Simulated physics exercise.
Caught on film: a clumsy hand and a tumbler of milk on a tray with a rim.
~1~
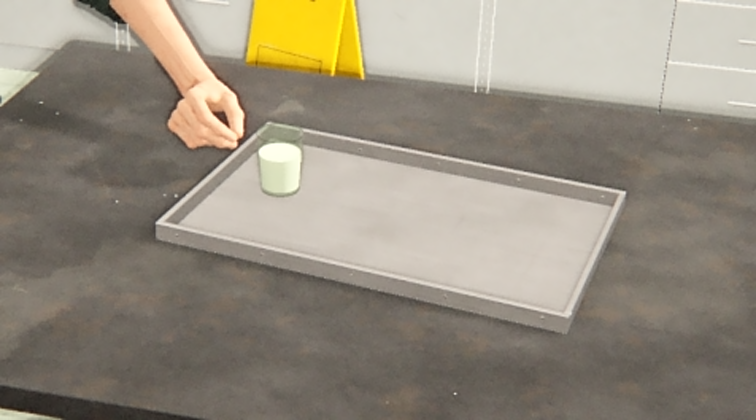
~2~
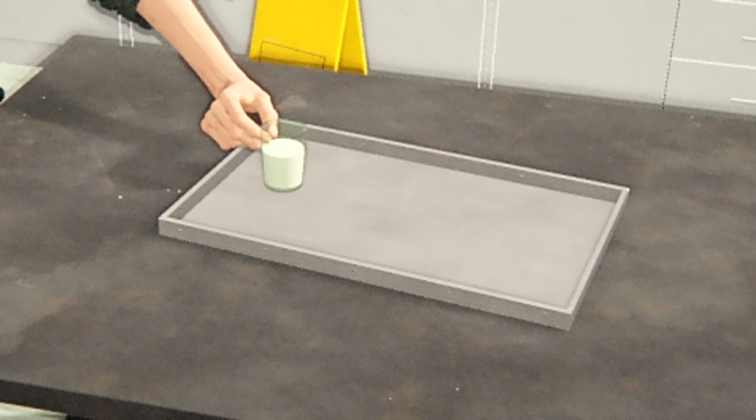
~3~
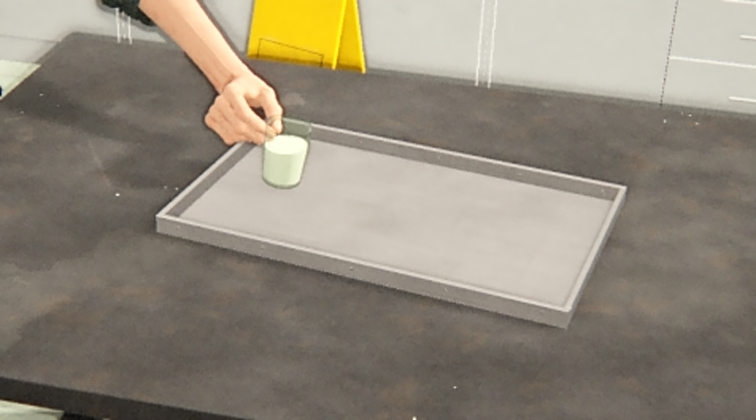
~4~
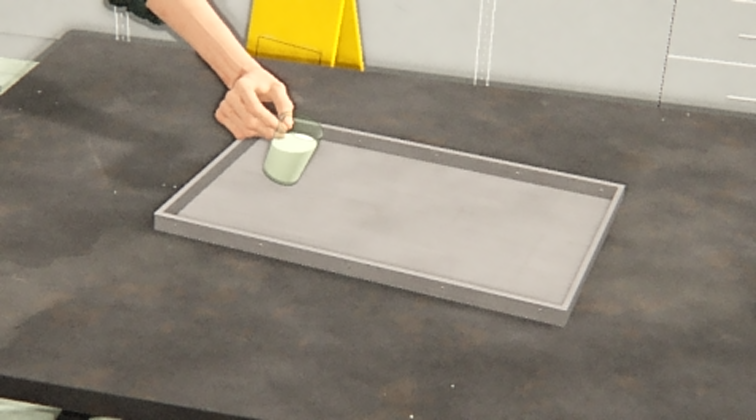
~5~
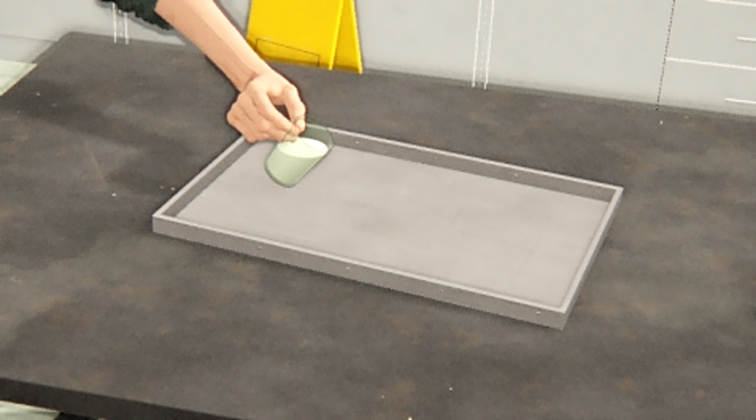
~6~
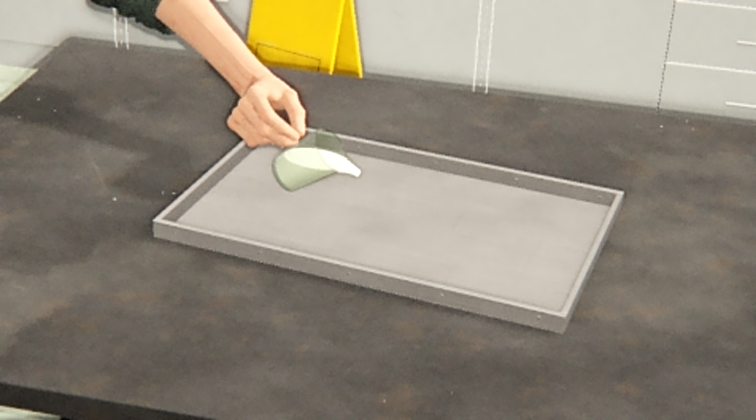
At first, a glass tumbler of pale milk stands upright near the left end of a rimmed gray tray, with a hand just beside it. The hand moves right and pushes the glass near its rim, and the glass leans further and further right, its milk shifting toward the lip.
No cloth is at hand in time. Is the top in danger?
In the end it is held by the rim.
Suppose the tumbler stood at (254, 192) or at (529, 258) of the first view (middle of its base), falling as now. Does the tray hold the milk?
At the first place it is held by the rim, at the second it escapes from the tray.
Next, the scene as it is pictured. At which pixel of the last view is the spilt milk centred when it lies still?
Close to (503, 237).
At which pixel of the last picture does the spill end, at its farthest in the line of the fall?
Roughly at (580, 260).
Soon after, the tumbler lies in the tray; the puddle covers about as much as a plate; all of it is inside the rim.
Later, the puddle covers about as much as a tray; all of it is inside the rim.
In the end, the puddle covers about as much as a tray; all of it is inside the rim.
